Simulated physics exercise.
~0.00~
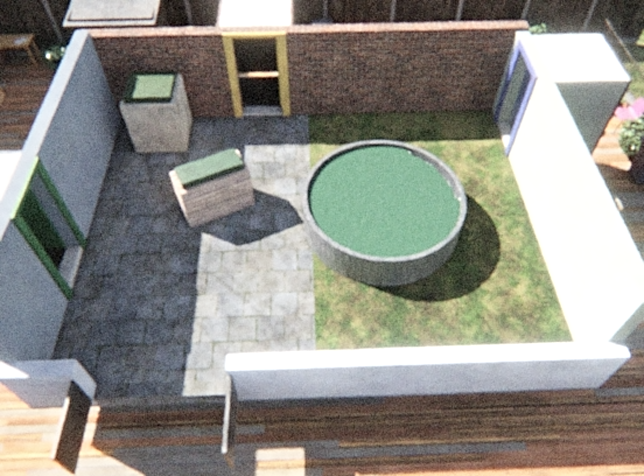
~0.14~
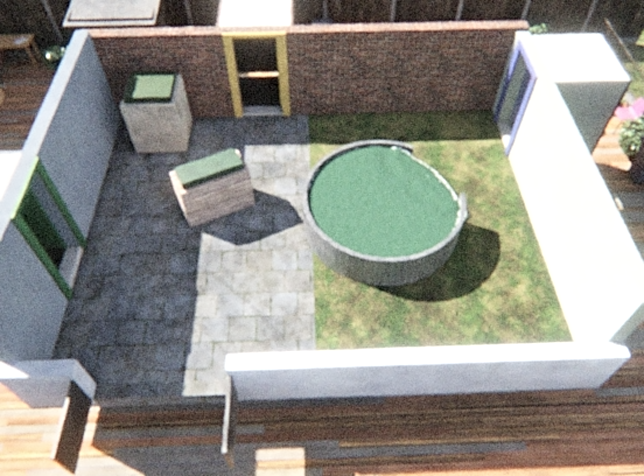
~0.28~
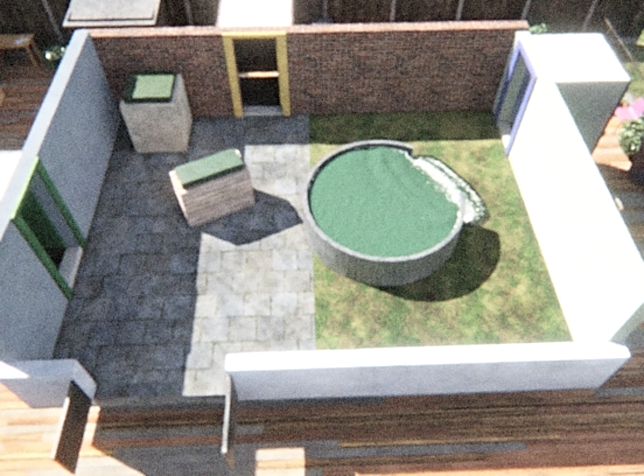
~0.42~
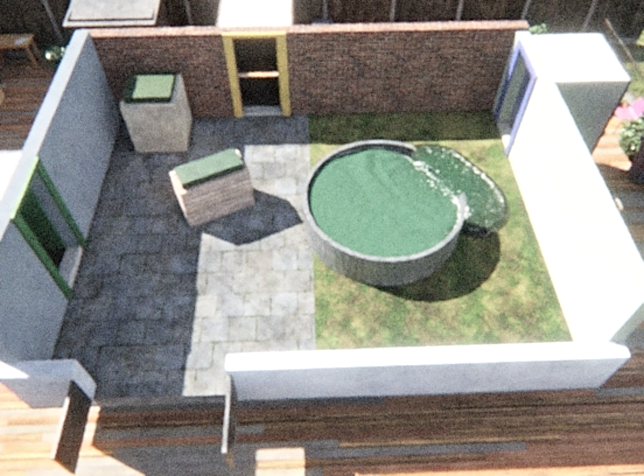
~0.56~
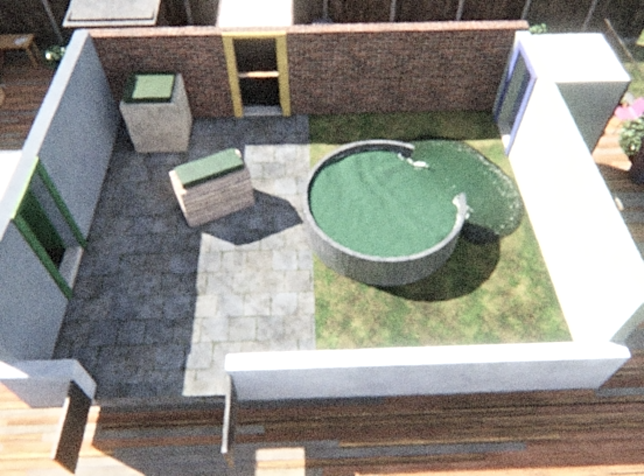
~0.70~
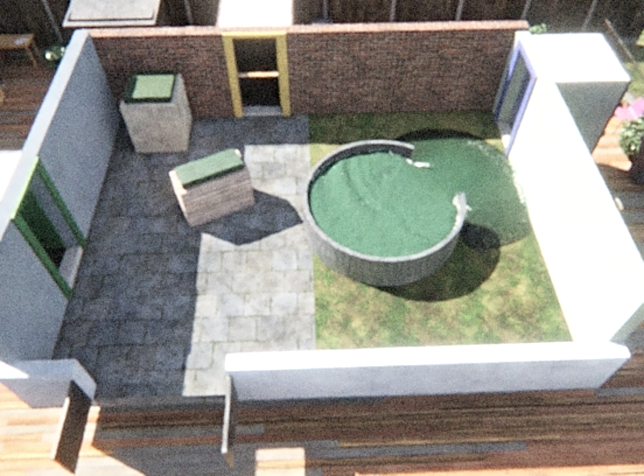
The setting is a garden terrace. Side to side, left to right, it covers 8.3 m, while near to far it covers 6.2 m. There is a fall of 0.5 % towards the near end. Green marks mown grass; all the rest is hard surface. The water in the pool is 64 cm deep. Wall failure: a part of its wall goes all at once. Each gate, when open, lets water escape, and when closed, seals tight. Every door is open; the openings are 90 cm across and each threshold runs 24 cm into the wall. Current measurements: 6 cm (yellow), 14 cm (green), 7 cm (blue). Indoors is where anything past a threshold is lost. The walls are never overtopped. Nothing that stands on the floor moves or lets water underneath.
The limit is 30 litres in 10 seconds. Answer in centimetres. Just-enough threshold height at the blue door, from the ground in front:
28 cm, roughly.
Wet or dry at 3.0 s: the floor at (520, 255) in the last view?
Looks like it's swamped.
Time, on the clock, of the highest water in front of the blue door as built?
At roughly 2.8 s.
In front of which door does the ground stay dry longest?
Green door.
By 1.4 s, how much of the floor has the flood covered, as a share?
I'd say near 15 percent.
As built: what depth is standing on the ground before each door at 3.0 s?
Yellow door 0 cm, green door 0 cm, blue door 28 cm.
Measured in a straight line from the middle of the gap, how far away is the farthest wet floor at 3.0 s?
About 4.0 metres out.
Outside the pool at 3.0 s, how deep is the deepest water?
I'd put it near 36 cm.
After 1.4 s water covers 15 % of the floor, deepest (40 cm) near (517, 181); 22 cm at the blue door, 15 litres in over its 7 cm threshold.
After 3.0 s water covers 30 % of the floor, deepest (36 cm) near (496, 122); 28 cm at the blue door, 186 litres in over its 7 cm threshold.
After 10.0 s water covers 95 % of the floor, deepest (11 cm) near (508, 182); 11 cm at the blue door, 535 litres in over its 7 cm threshold.
At the blue door as built, the water arrived by 0.9 s and peaked near 29 cm at 2.8 s.
Run again over the same 10 s with other heights there, 46 litres in over 26 cm, 7 litres over 35 cm. The limit of 30 litres is kept from about 28 cm up.
